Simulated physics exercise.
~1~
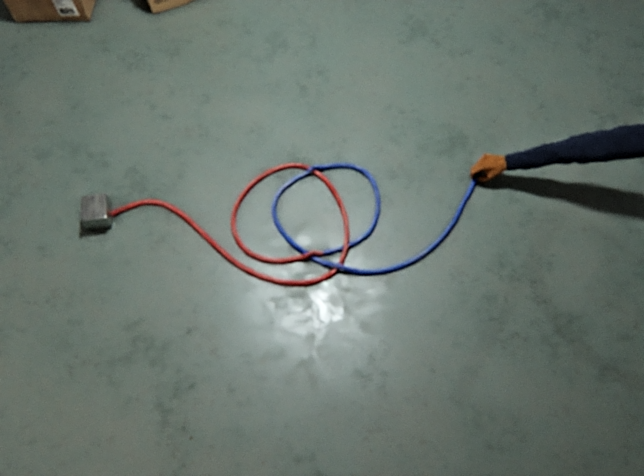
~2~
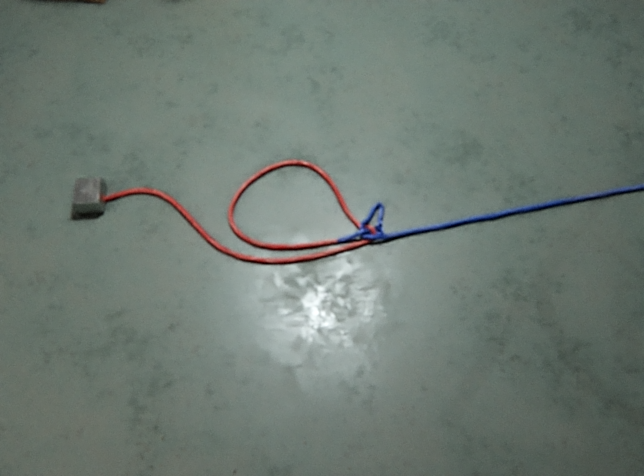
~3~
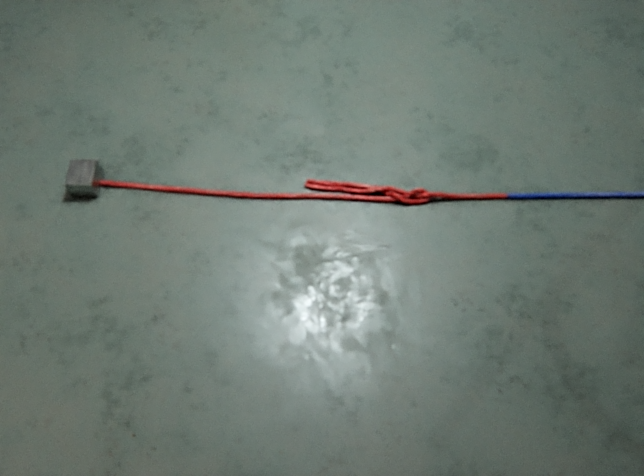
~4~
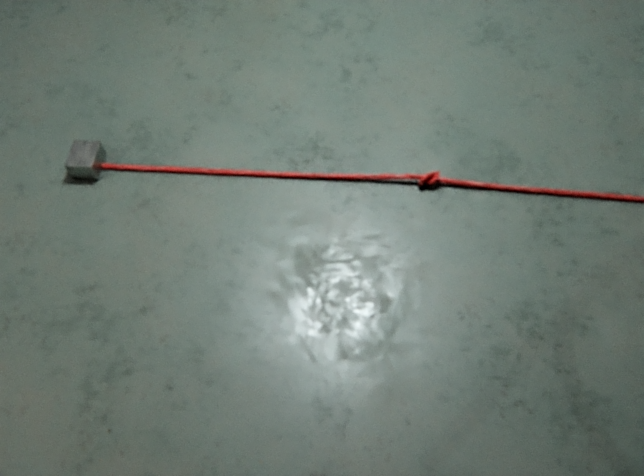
A rope, red on its left half and blue on its right, lies in overlapping loops on a greenish-grey workshop floor, seen from above with a patch of light glaring below it. Its left end is fixed to a small grey block, while a hand in a dark sleeve holds the blue end at right. The blue end is drawn away to the right, and the blue loop shrinks into a small tangle beside the wide red one. As the blue slides out of view, the red loop flattens into a narrow, twisted fold. Finally the red rope stretches nearly straight, with a small, tight knot right of centre.
